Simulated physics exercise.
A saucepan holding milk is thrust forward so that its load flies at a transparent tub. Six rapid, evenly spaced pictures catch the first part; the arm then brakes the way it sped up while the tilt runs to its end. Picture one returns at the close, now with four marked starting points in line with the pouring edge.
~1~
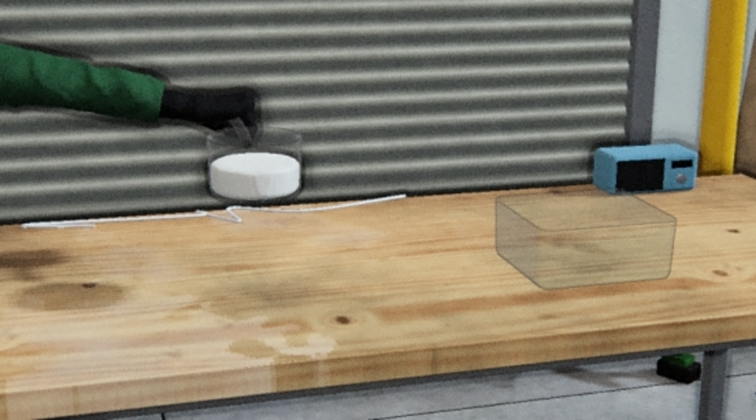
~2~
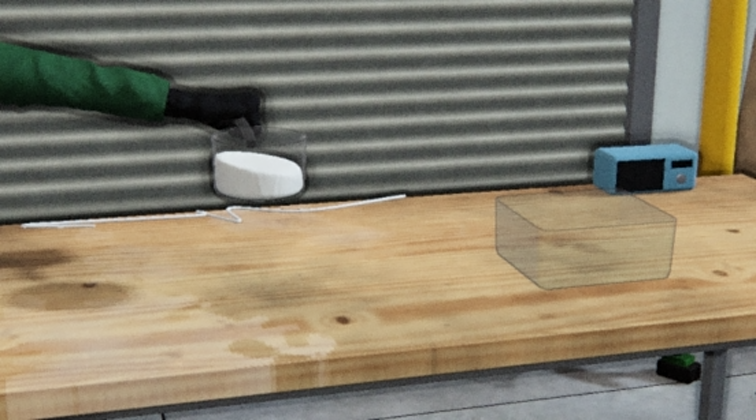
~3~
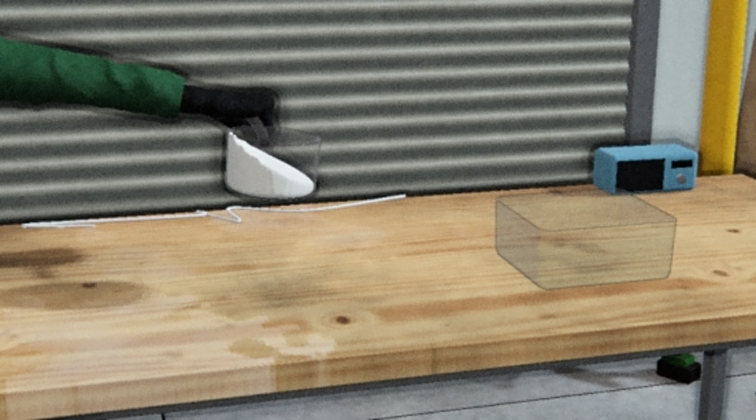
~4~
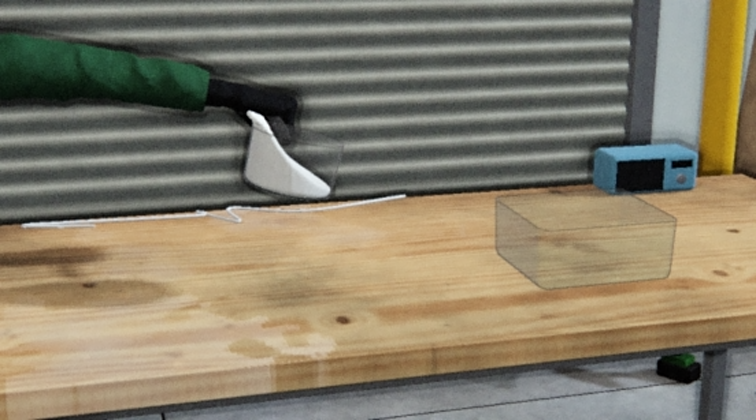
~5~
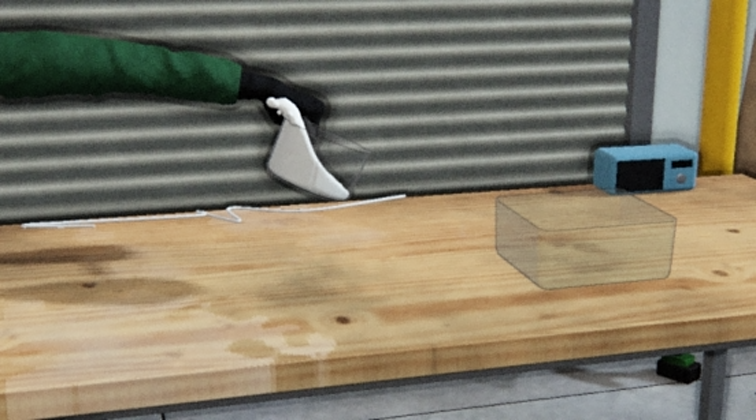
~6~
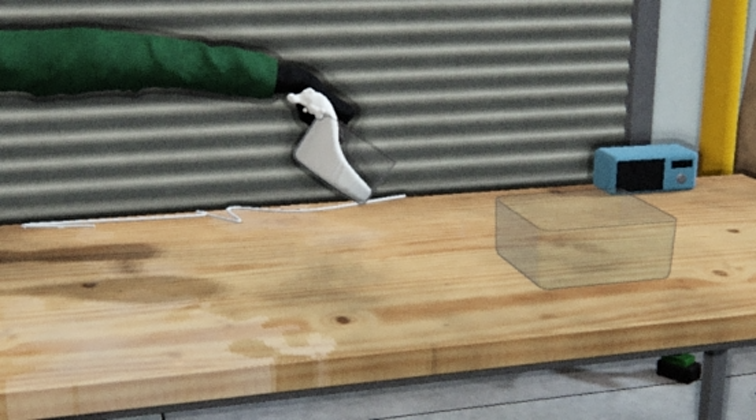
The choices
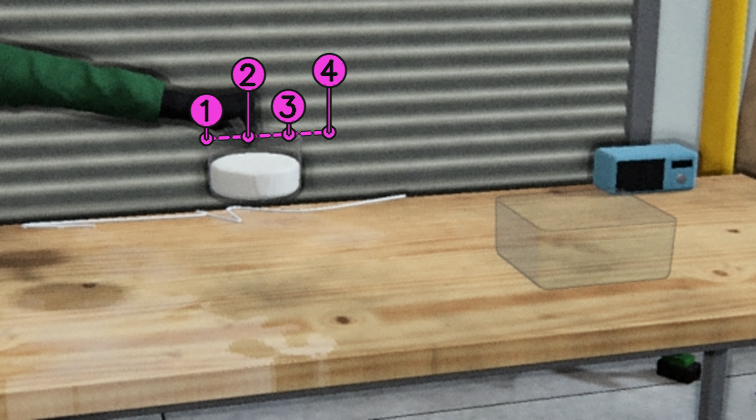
A gloved hand in a green sleeve moved a clear container of white liquid rightward over a wooden bench, tilting it as the liquid surged up its left side and over the rim.
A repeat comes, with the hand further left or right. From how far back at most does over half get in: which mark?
Use dot 4.
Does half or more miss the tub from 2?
Yes.
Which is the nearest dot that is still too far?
That would be 3.
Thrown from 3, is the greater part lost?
Yes.
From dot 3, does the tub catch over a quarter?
Yes, it does.
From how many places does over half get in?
One of the four.
On the marked copy, 1 at (206, 138); 2 at (248, 136); 3 at (288, 134); 4 at (329, 132).
If 1 is chosen, about 4 % lands in the tub, 92 % falls short and 3 % goes beside or beyond.
If 2 is chosen, about 14 % lands in the tub, 76 % falls short and 10 % goes beside or beyond.
If 3 is chosen, about 31 % lands in the tub, 63 % falls short and 6 % goes beside or beyond.
If 4 is chosen, about 66 % lands in the tub, 29 % falls short and 5 % goes beside or beyond.
